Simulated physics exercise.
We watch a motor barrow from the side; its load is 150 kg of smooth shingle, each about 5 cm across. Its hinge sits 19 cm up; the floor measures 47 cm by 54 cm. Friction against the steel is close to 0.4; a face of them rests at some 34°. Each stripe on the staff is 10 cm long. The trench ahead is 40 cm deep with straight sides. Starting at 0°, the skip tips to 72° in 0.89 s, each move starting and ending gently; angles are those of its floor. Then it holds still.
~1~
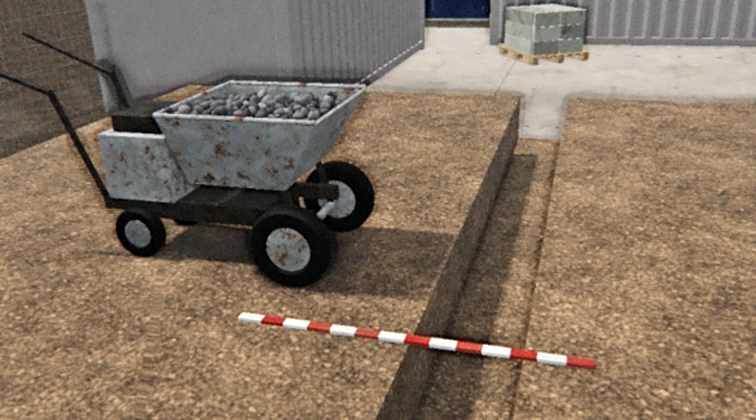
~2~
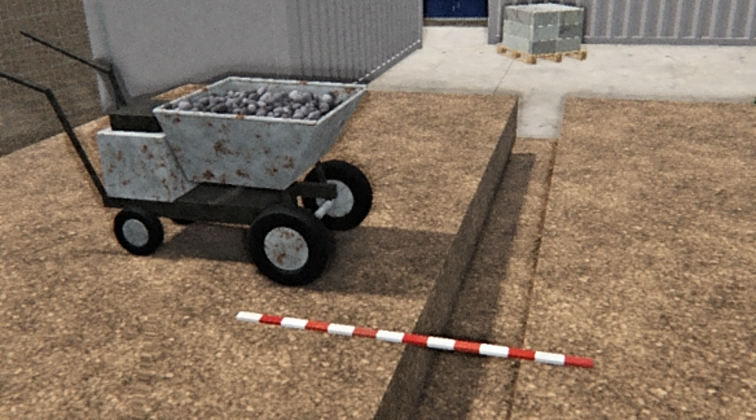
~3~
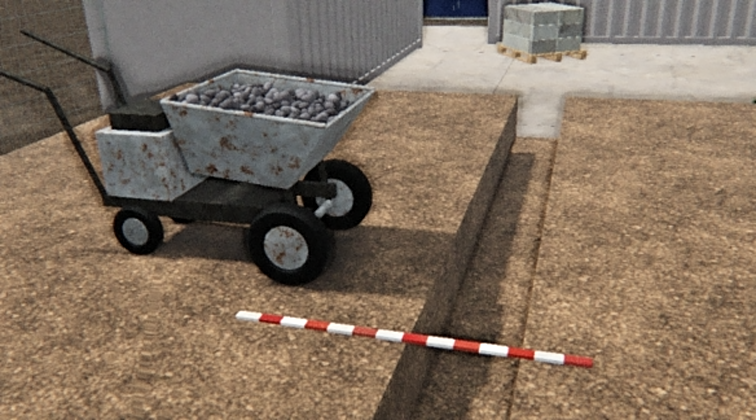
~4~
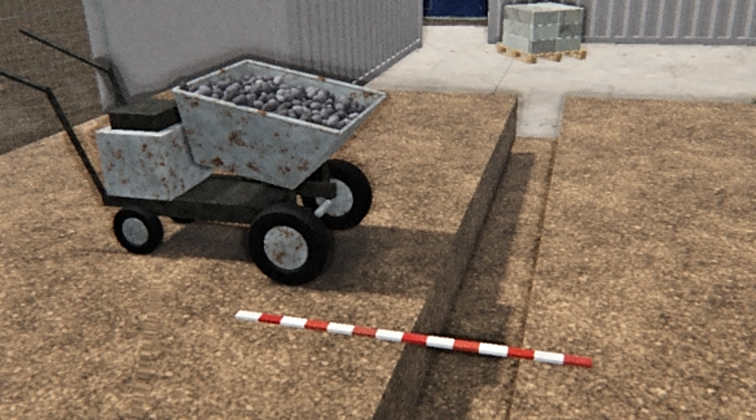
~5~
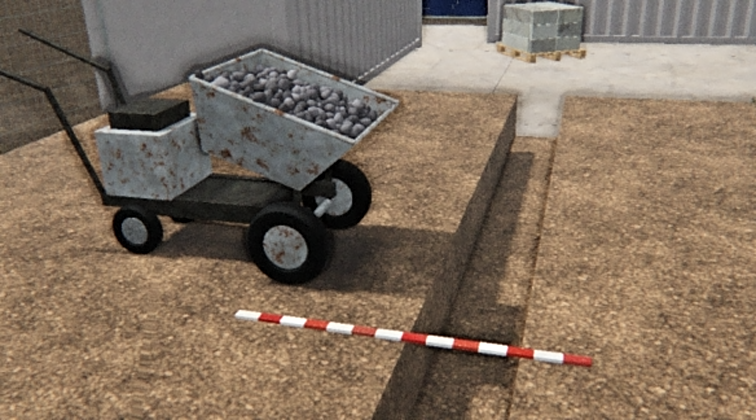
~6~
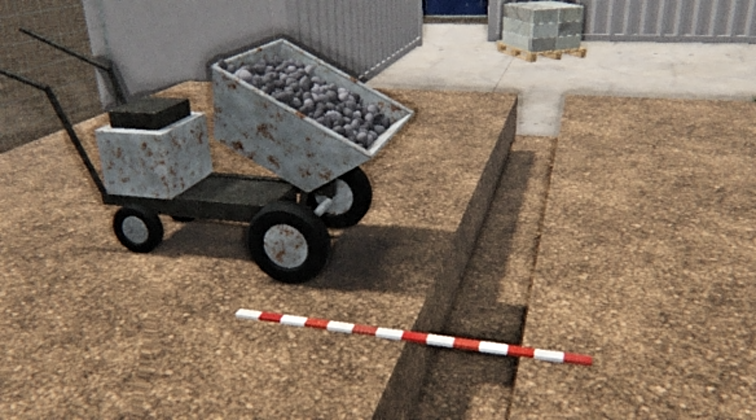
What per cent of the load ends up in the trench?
About 99 per cent.
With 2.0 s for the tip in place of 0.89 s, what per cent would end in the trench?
Then about 100 per cent.
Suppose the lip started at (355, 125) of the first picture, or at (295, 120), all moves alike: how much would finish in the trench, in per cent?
Near 75 per cent from the first place, 100 from the second.
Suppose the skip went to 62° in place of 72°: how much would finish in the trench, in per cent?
It would be near 70 per cent.
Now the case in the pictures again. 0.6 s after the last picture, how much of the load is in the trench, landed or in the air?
Some 40 per cent.
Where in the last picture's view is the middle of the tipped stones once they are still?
Around (488, 329).
Then, 0.3 s after the last picture the floor is at 61°, 100 % in the skip; the foremost stones are at (435, 180).
Then, 0.6 s after the last picture the floor is at 72°, 60 % in the skip, 40 % in the trench; the foremost stones are at (524, 322).
Then, 1.0 s after the last picture the floor is at 72°, 28 % in the skip, 71 % in the trench, 1 % past the trench; the foremost stones are at (609, 269).
Then, 2.9 s after the last picture the floor is at 72°, 0 % in the skip, 99 % in the trench, 1 % past the trench; the foremost stones are at (674, 277).
